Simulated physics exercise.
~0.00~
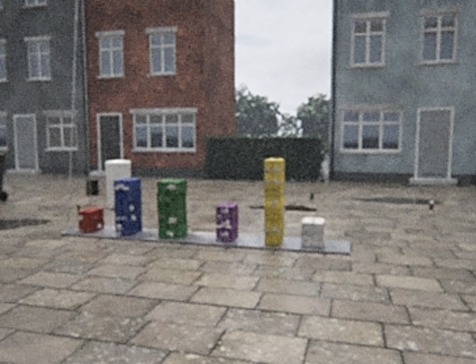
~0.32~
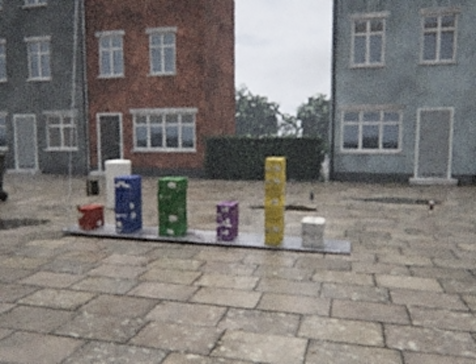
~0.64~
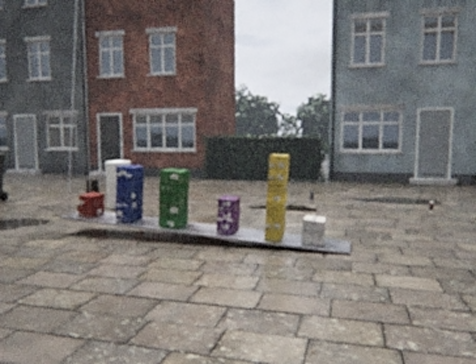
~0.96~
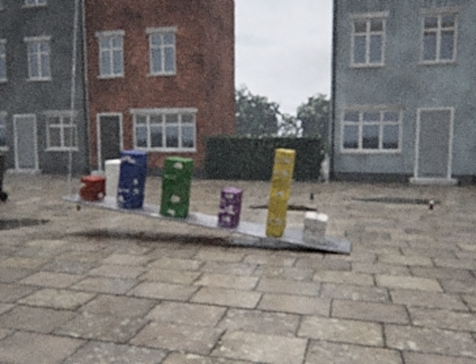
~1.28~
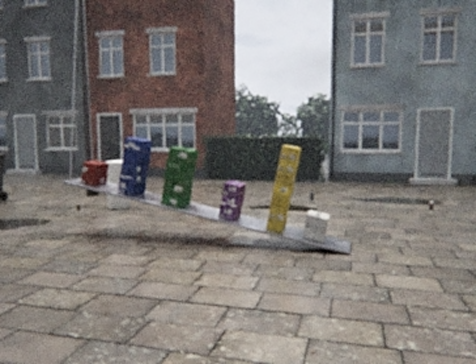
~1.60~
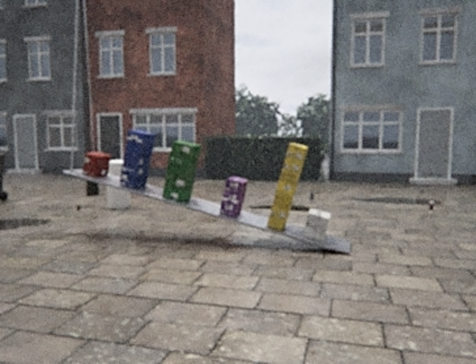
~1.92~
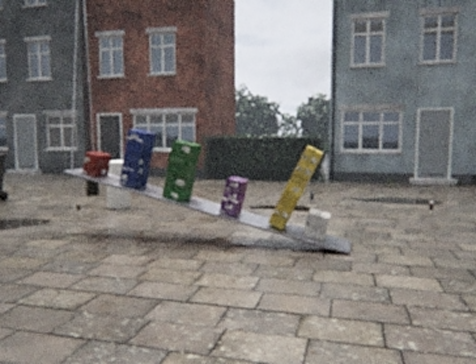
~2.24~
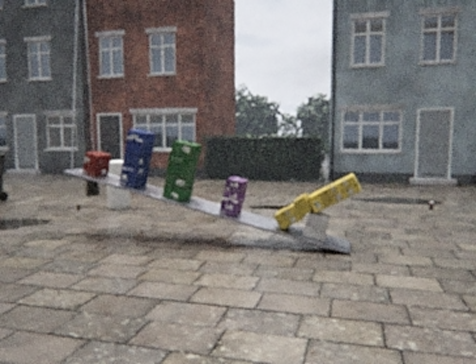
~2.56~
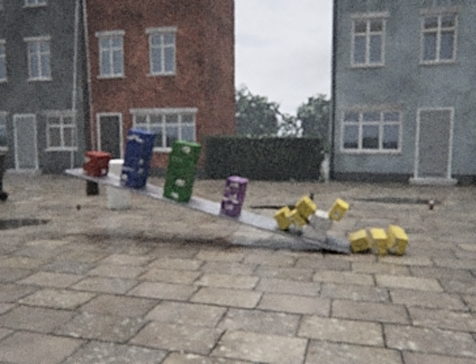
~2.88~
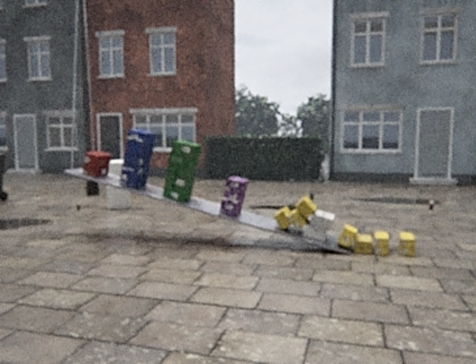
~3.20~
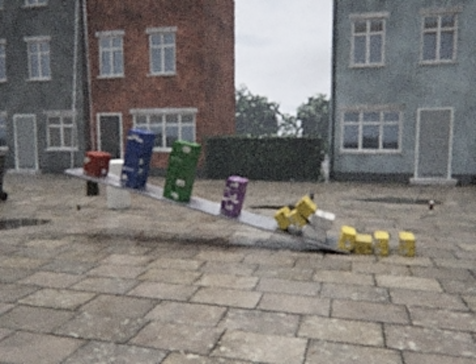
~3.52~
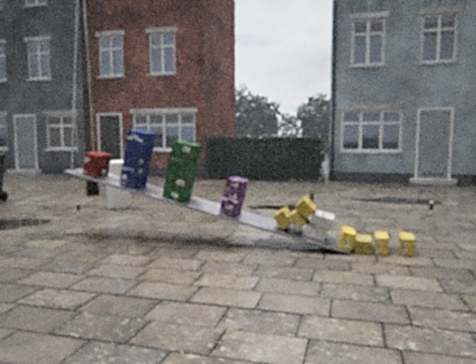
On a paved street, a board tilts up leftward and only the yellow stack topples right.
